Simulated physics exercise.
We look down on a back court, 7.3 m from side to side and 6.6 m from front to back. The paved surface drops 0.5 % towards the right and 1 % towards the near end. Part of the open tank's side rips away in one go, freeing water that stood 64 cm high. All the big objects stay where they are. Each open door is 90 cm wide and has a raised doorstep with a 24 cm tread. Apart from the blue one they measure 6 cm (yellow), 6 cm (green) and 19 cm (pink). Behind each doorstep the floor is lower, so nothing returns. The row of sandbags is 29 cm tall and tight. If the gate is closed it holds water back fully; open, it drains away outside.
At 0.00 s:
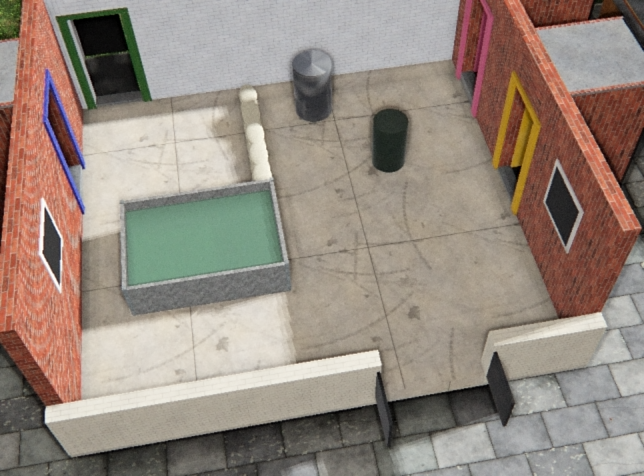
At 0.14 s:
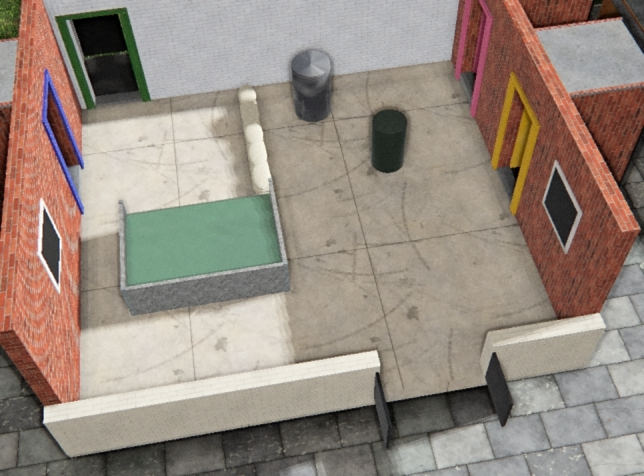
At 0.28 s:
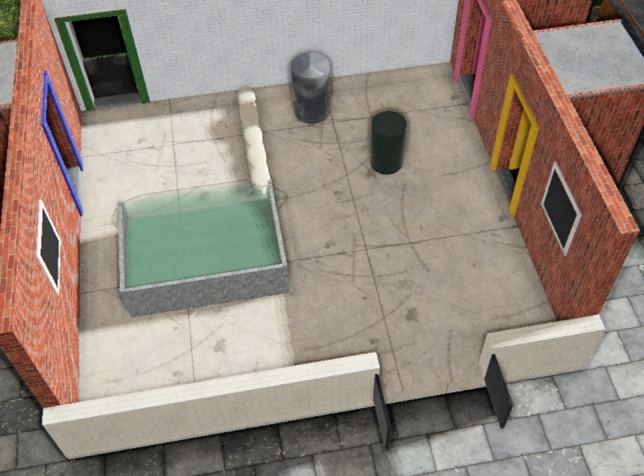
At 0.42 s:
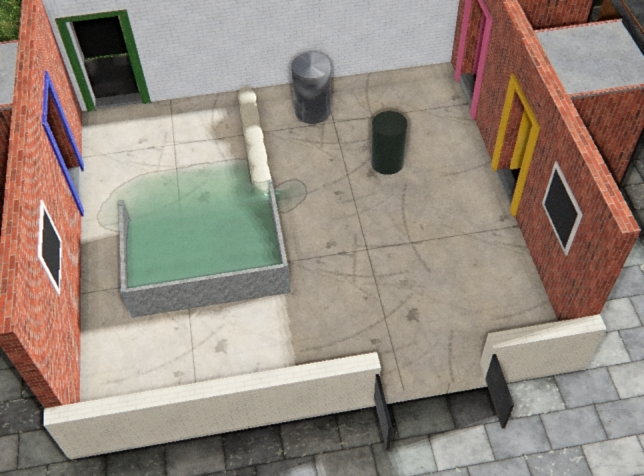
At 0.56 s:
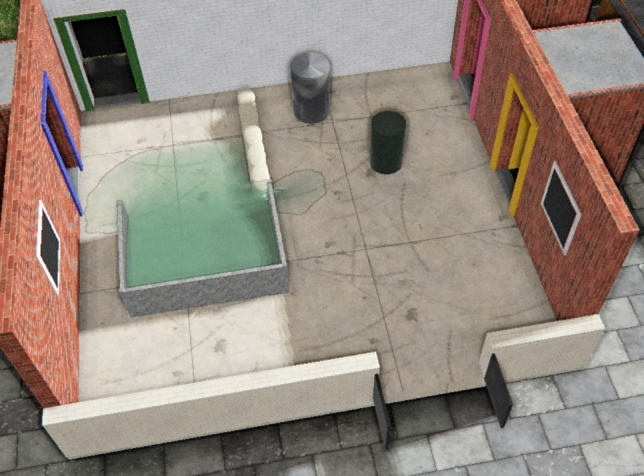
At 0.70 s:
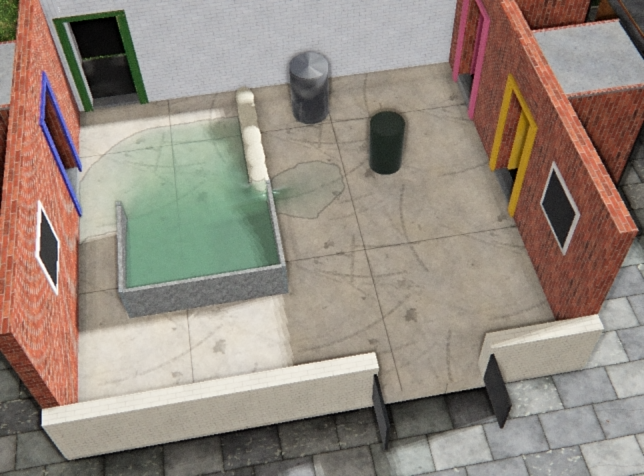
Green water in an open tank in a paved court pours out as the tank's far side gives way, then spreads in a widening sheet toward the back wall, rightward past a low pale divider, and leftward to the blue door.
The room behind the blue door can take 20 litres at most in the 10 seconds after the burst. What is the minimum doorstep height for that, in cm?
About 11.5 cm.
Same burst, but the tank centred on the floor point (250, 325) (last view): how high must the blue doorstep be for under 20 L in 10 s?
Then roughly 8.5 cm.
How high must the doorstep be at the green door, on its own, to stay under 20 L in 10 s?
About 29 cm at green.
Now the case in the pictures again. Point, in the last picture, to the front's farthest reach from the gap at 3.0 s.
Around (448, 72).
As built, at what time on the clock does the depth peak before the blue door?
Around 3.6 s.
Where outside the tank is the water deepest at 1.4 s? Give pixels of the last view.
At about (184, 101).
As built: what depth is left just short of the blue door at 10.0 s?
Roughly 11.0 cm deep.
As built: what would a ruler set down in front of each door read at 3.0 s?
Depths in cm: Yellow 2, blue 9, green 27, pink 0.
After 1.4 s water covers 30 % of the floor, deepest (42 cm) near (184, 101); 12 cm at the blue door, 0 litres in over its 14 cm doorstep.
After 3.0 s water covers 35 % of the floor, deepest (29 cm) near (90, 120); 9 cm at the blue door, 0 litres in over its 14 cm doorstep.
After 10.0 s water covers 80 % of the floor, deepest (12 cm) near (249, 208); 11 cm at the blue door, 6 litres in over its 14 cm doorstep.
At the blue door as built, the water arrived by 0.7 s and peaked near 17 cm at 3.6 s.
With a doorstep of 9.5 cm, 36 litres would have come in within the 10 s; with 13 cm, 10 litres. So under 20 litres takes about 11.5 cm.
